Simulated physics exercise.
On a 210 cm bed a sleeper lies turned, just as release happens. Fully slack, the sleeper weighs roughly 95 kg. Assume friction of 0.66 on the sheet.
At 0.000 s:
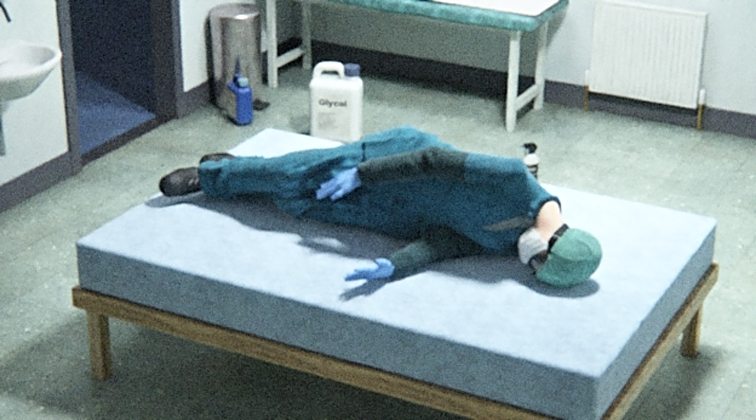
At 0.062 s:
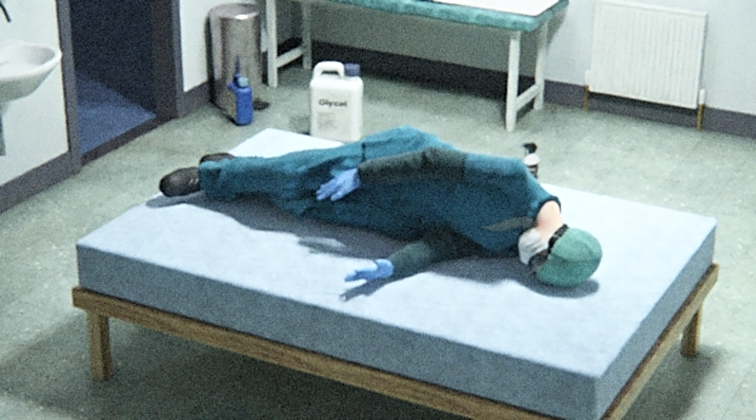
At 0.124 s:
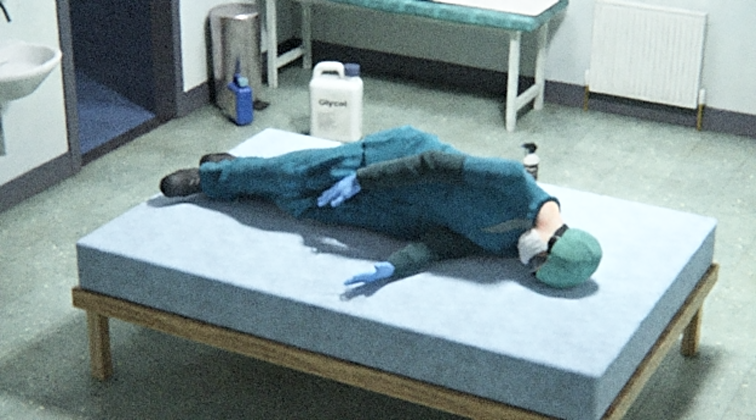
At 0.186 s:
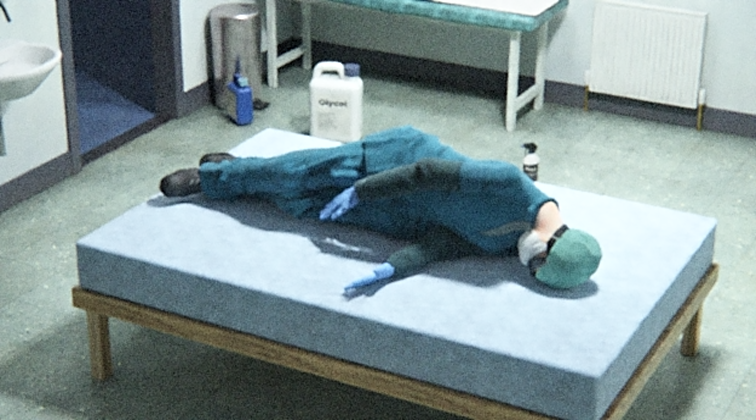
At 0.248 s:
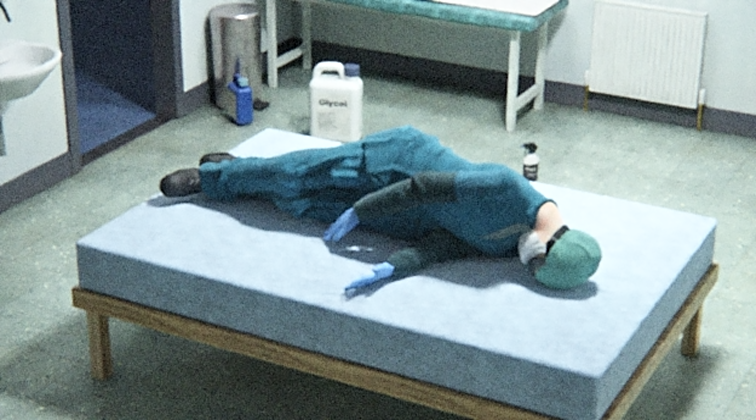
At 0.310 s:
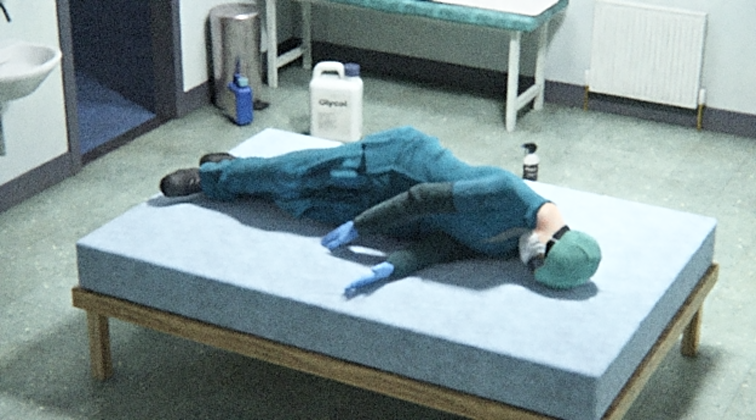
The clip shows a person in teal scrubs, a green cap and blue gloves lying on their side on a pale blue mattress, the upper arm sliding from the hip down toward the mattress as the shoulders roll slightly forward.
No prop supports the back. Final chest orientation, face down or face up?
More face down.
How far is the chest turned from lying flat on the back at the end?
Around 140 degrees from flat on the back.
After 0.54 s the chest is turned 135° from lying flat on the back, near (504, 213) in the last picture's view.
After 0.94 s the chest is turned 140° from lying flat on the back, near (503, 214) in the last picture's view.
After 1.54 s the chest is turned 145° from lying flat on the back, near (501, 215) in the last picture's view.
When all is still (2.9 s), chest rolls forwards.
